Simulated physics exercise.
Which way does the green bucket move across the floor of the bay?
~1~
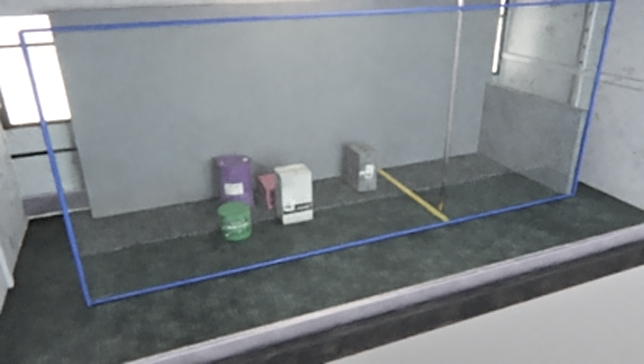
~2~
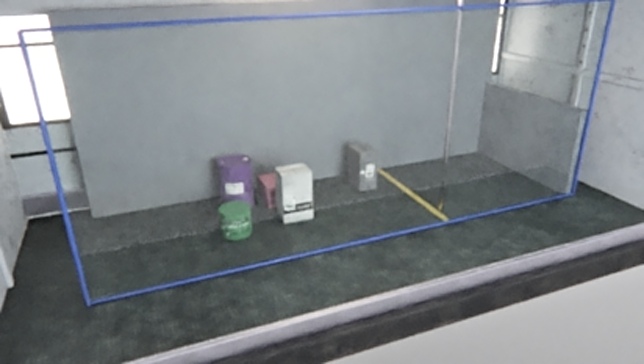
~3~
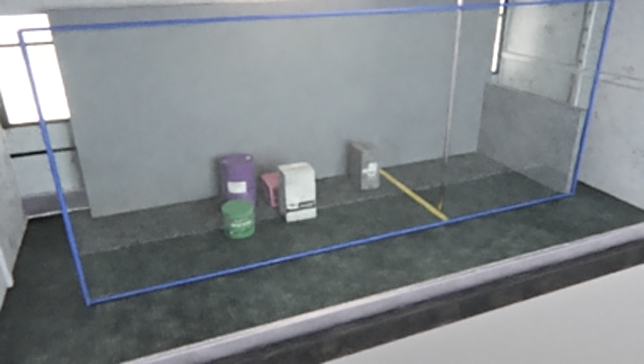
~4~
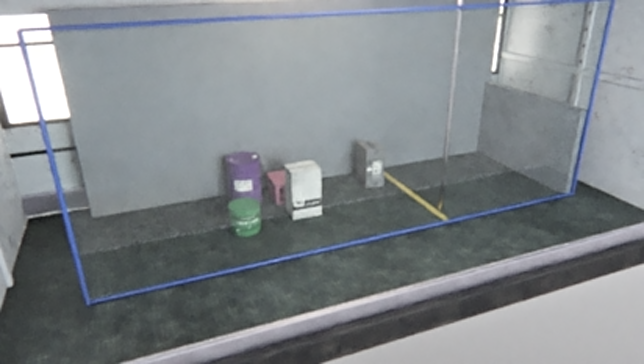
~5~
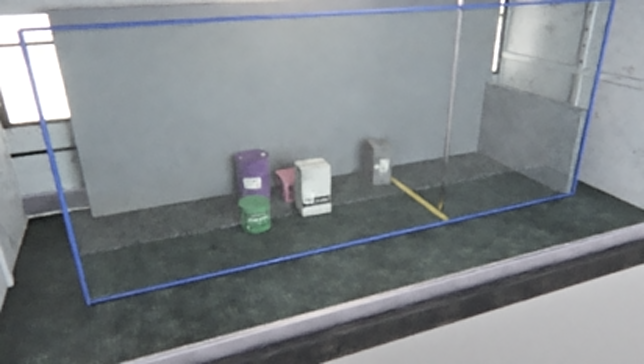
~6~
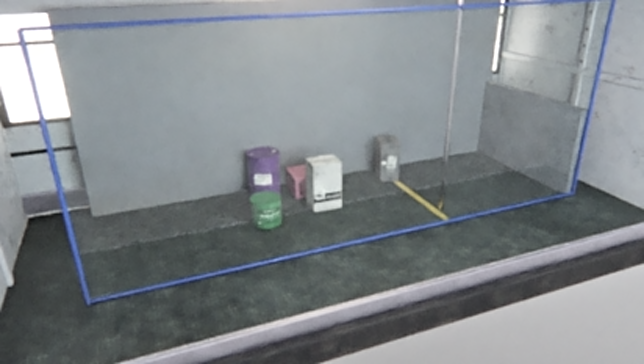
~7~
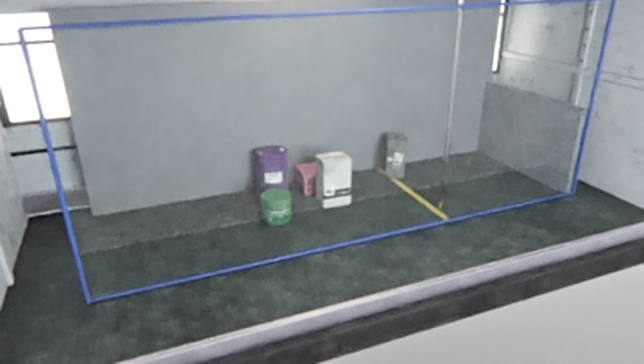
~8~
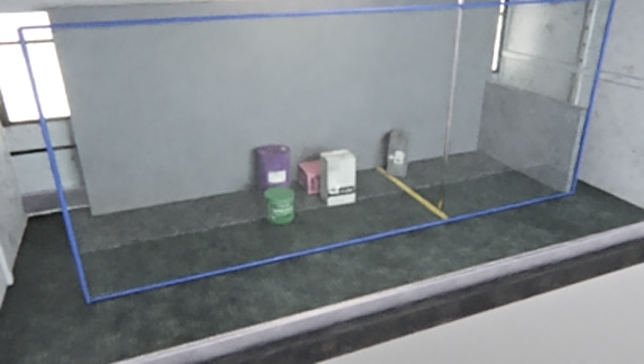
The green bucket slides to the right, along with the things around it.
A wide bay with a grey back wall, a dark floor and a blue outlined edge is seen from above at a slight angle, with a slim pole and a yellow line towards the right. A purple drum, a green bucket, a pink crate and a white pack stand left of the line, with a grey pack closer to it. At first they barely move, then all slide right together, staying upright. The grey pack crosses the far end of the yellow line. The sliding eases off, leaving the other things short of the line.
